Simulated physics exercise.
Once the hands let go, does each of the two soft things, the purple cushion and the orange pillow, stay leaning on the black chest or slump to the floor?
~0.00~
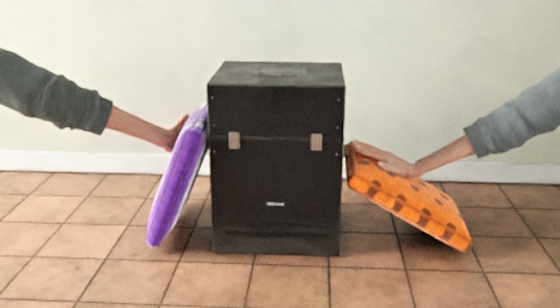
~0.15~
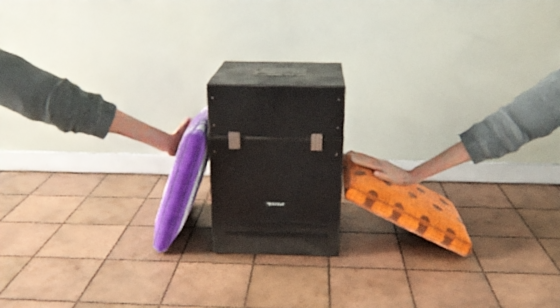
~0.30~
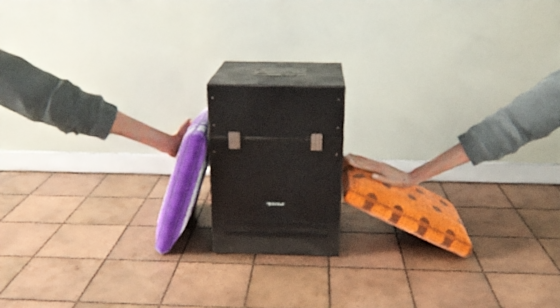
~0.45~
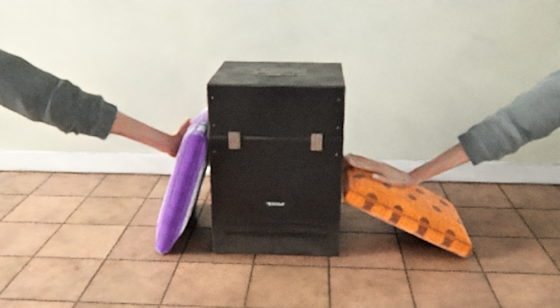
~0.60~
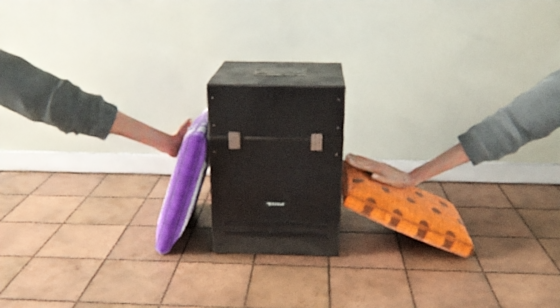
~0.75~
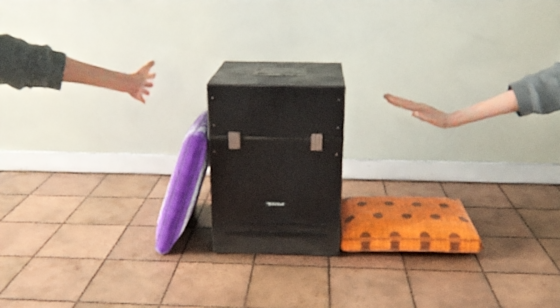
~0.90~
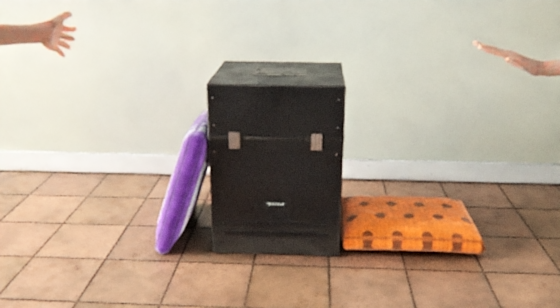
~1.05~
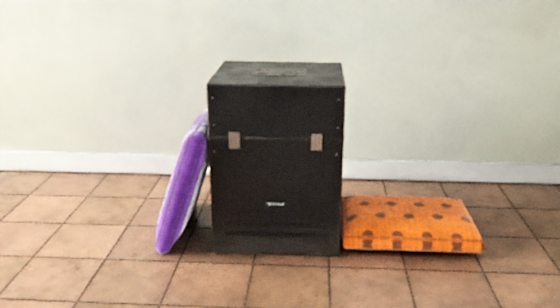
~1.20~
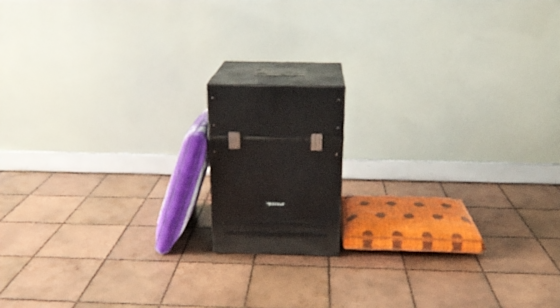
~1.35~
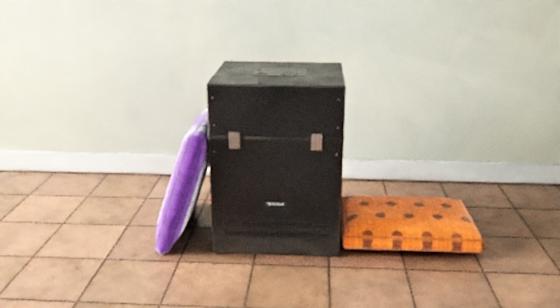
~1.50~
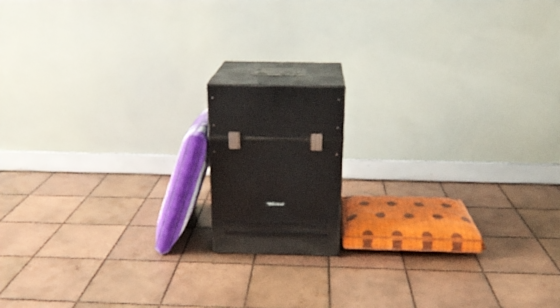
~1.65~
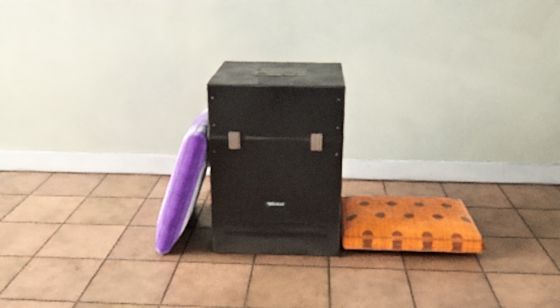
The purple cushion keeps leaning against the left side of the chest. The orange pillow slumps down and ends up flat on the floor to the right.
